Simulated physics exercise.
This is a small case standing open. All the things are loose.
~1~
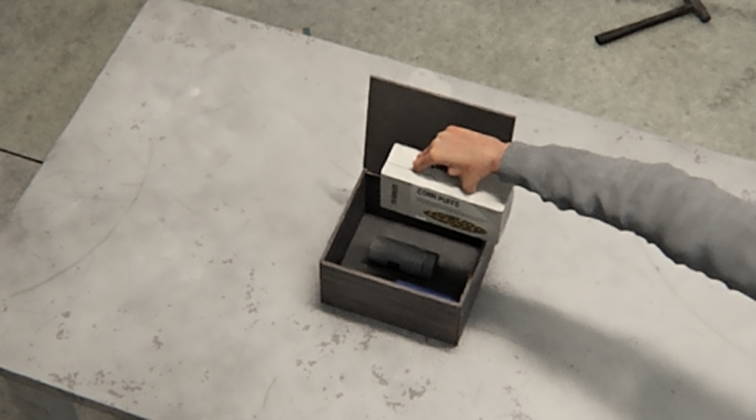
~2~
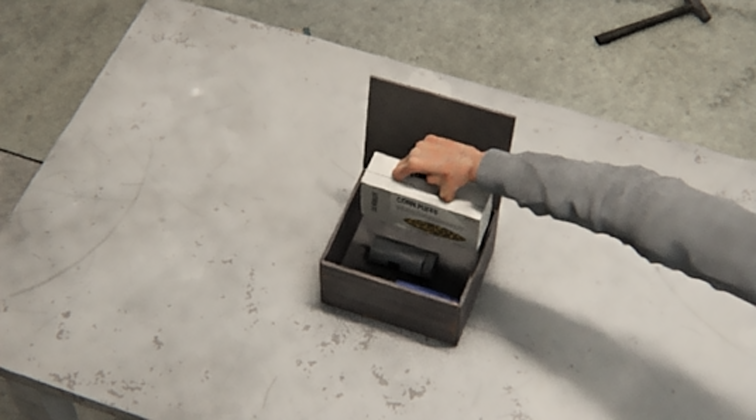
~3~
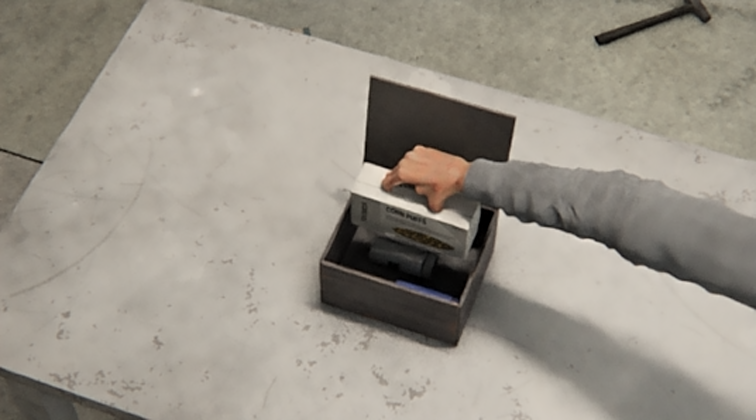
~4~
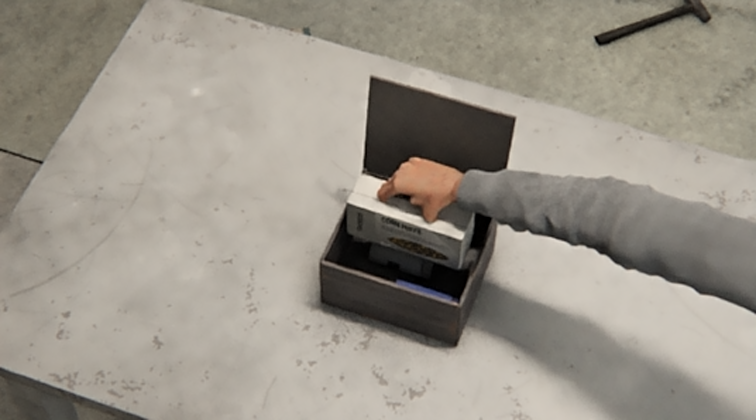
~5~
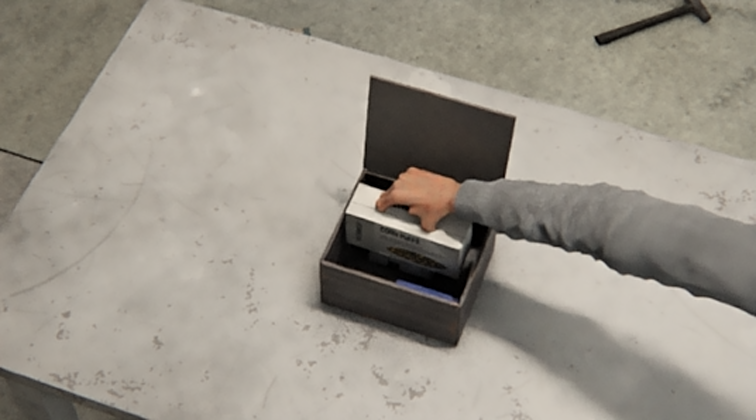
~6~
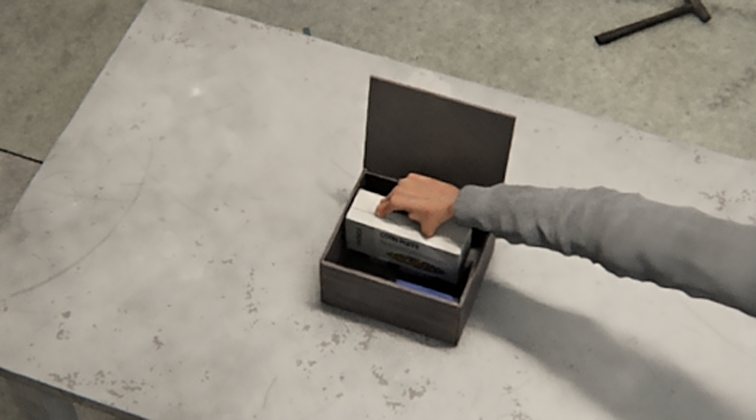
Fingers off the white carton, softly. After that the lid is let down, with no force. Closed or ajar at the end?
The lid sits on the rim.
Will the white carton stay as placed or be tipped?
The white carton ends up tilted.
Then, 1.10 s later than the last frame, lid starting down; white carton tilted by 57° near (397, 265).
Then, 1.70 s later than the last frame, lid 46° above the rim; white carton tilted by 57° near (397, 265).
Then, 1.90 s later than the last frame, lid 15° above the rim; white carton tilted by 57° near (397, 265).
Then, 2.30 s later than the last frame, lid shut; white carton on its side near (399, 263); grey shaker moved about its own width.
When it is over, lid shut; lying over in the box, white carton; moved from the start, grey shaker; blue shaker as before. End places, in pixels of the last picture, white carton near (408, 246).
